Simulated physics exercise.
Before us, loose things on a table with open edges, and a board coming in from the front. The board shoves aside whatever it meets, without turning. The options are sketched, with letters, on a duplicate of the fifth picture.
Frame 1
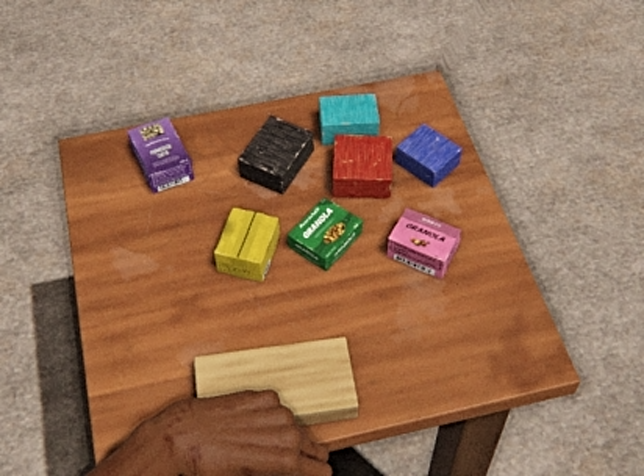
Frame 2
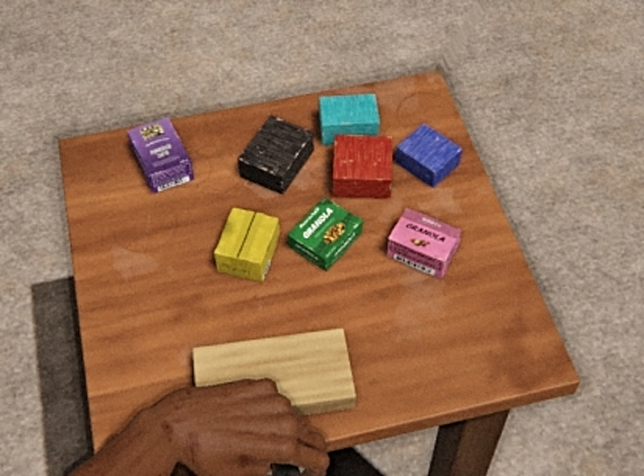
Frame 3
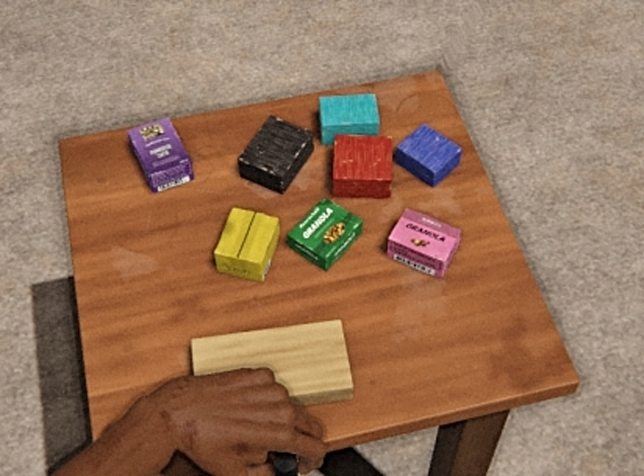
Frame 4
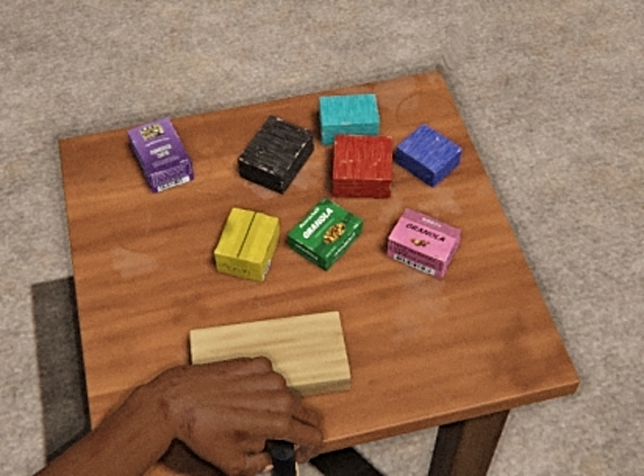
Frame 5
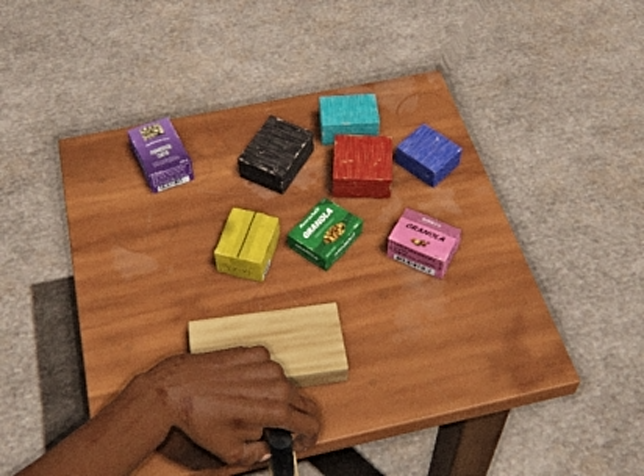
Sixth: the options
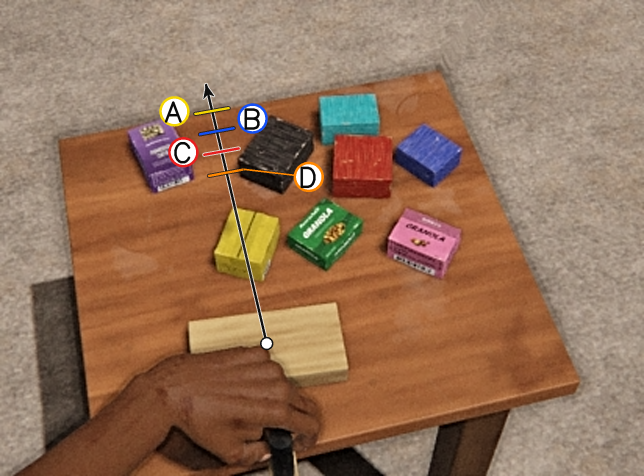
The clip shows a hand at the front of a wooden table slowly pushing a pale board a short way toward the back, while the coloured blocks, small boxes and purple packet beyond it stay still.
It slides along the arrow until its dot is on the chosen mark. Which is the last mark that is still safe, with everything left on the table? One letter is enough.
Mark C.
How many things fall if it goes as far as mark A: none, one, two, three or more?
By then, three or more.
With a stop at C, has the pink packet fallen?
By then, no.
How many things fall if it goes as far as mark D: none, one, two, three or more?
In all, none.
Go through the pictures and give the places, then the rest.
Blue block (428, 156); turquoise block (349, 119); board (275, 381), in the first frame.
Board (273, 371); yellow box (248, 245), in the second frame.
Board (270, 362); purple packet (161, 155), in the third frame.
Board (269, 353); black block (276, 154), in the fourth frame.
Board (267, 344); turquoise block (349, 119); green packet (326, 234); yellow box (248, 245), in the fifth frame.
On the marked copy, A at (212, 111); B at (217, 131); C at (221, 152); D at (226, 173); the arrow from (267, 344) to (206, 85); the white dot at (267, 344).
Taking C. A third of the way, board (250, 275); yellow box (234, 218); green packet (328, 215).
Two thirds of the way, board (234, 208); blue block (446, 160); turquoise block (351, 111).
When it is over, board (223, 160); purple packet (154, 117); yellow box (205, 115); nothing has fallen.
As for the rest, A drops the yellow box, purple packet and black block; B drops the yellow box and purple packet; D is safe but short.
